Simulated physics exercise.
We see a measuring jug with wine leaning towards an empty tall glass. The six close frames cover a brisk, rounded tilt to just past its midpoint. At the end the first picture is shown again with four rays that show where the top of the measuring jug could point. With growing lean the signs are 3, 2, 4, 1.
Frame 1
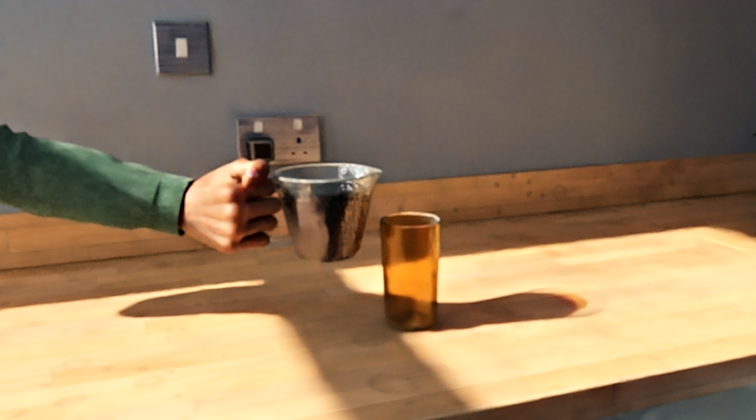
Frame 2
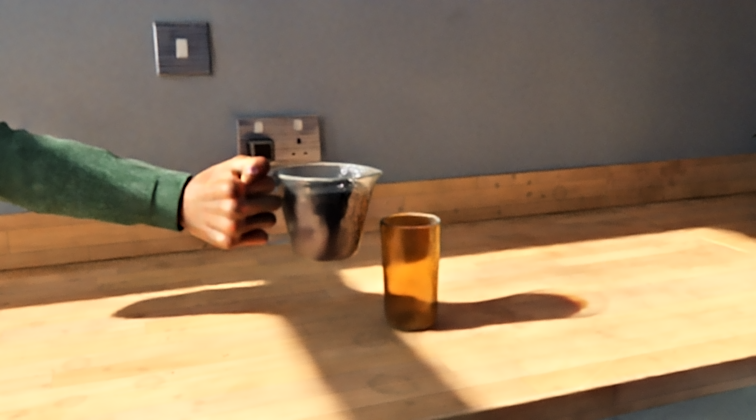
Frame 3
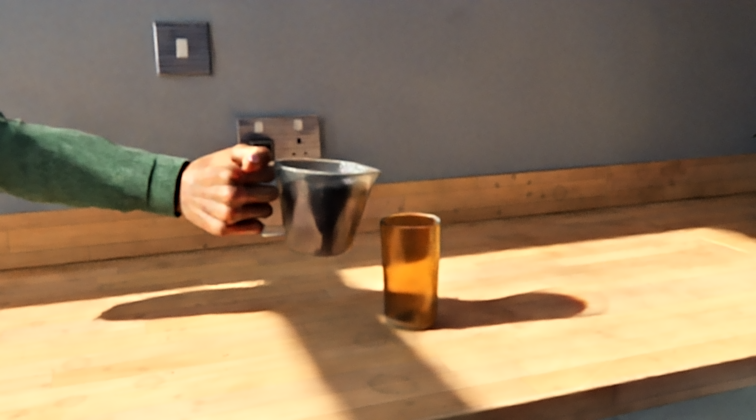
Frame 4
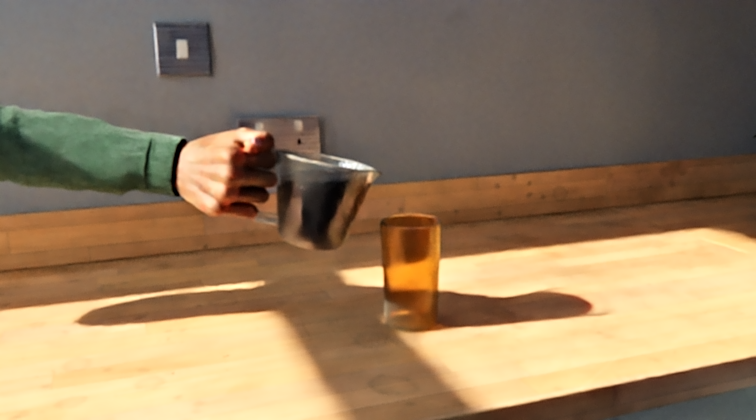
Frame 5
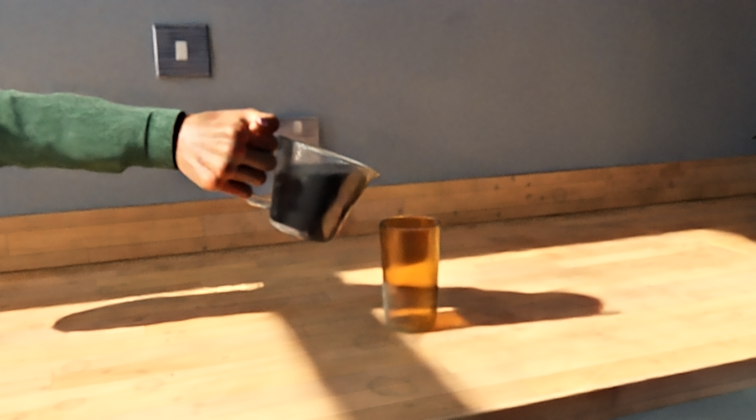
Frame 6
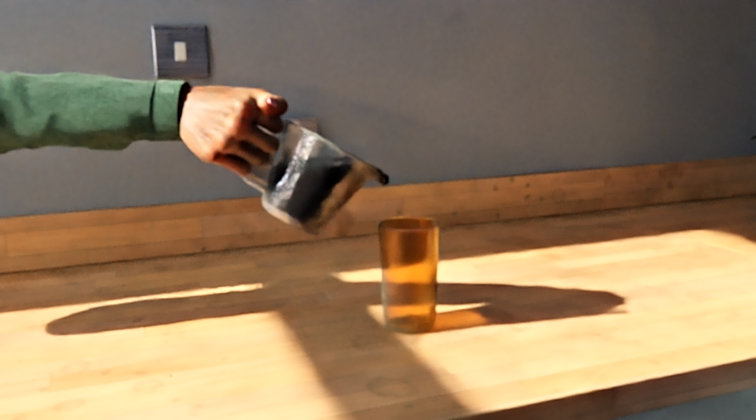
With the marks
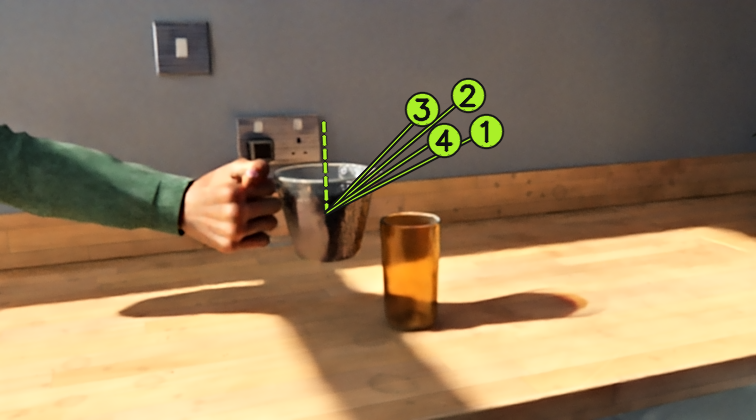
A hand in a green sleeve held a jug of dark liquid upright beside an amber glass on a wooden counter, then gradually tilted it rightward until the liquid just crossed the lip.
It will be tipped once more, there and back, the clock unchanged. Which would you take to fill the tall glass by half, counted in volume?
3 is best.
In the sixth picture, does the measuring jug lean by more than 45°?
No.
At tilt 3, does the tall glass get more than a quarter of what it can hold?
Yes.
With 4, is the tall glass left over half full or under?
Over half.
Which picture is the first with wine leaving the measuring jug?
Picture 6.
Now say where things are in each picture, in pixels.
Upright, lip at (379, 171); rim of the tall glass round (410, 219); nothing has left yet.
Upright, lip at (379, 171); nothing has left yet.
Tipped about 6°, lip at (379, 171); nothing has left yet.
Tipped about 13°, lip at (379, 172); nothing has left yet.
Tipped about 22°, lip at (378, 173); nothing has left yet.
Tipped about 31°, lip at (376, 174); wine is over the lip, down to (382, 181).
On the marked copy, 1 at (471, 138); 2 at (454, 105); 3 at (412, 123); 4 at (427, 145).
If 1 is chosen, the tall glass ends with about 85 % of what it can hold; 8 % of the wine is spilt.
If 2 is chosen, the tall glass ends with about 64 % of what it can hold.
If 3 is chosen, the tall glass ends with about 49 % of what it can hold.
If 4 is chosen, the tall glass ends with about 79 % of what it can hold.
